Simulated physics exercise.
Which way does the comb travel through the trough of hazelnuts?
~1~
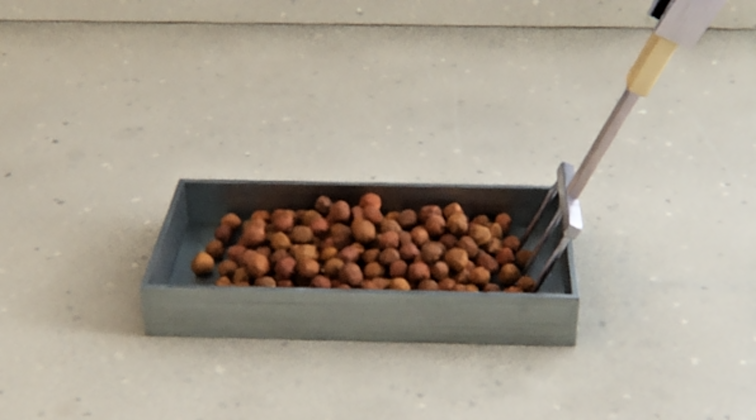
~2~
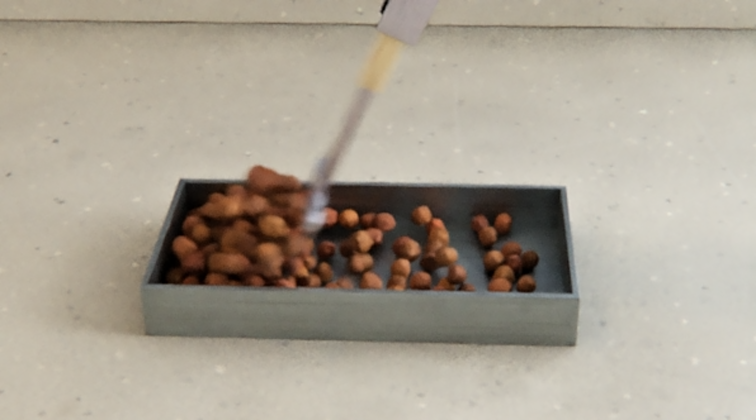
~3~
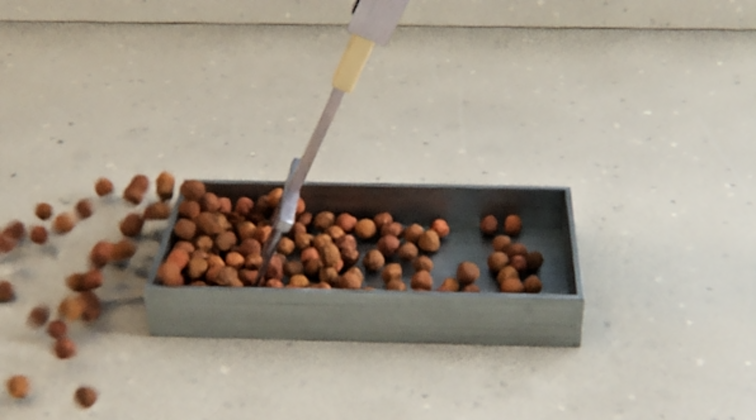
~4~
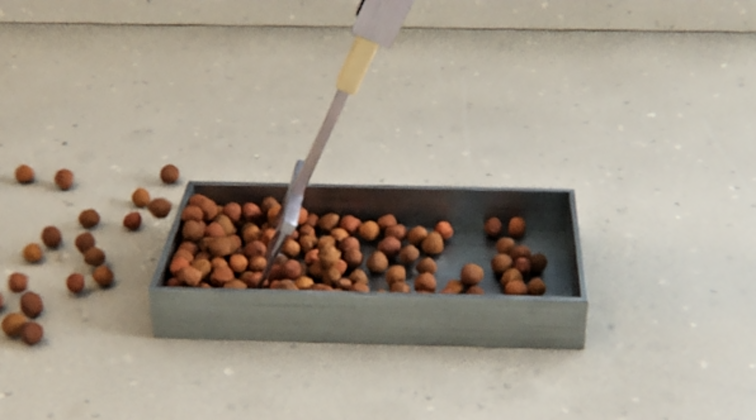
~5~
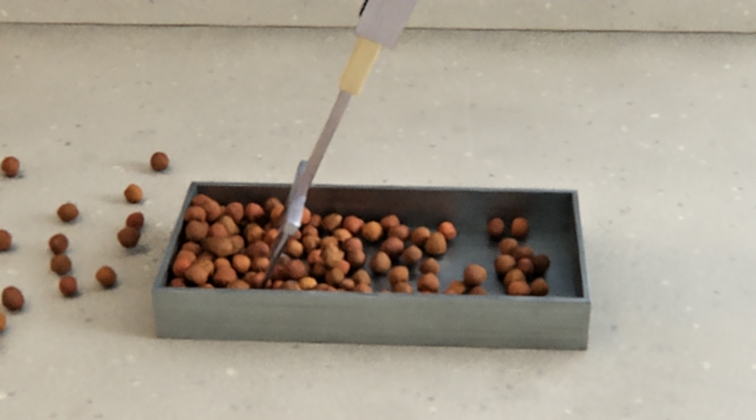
The comb moves to the left, going from the right end of the trough towards the left end.
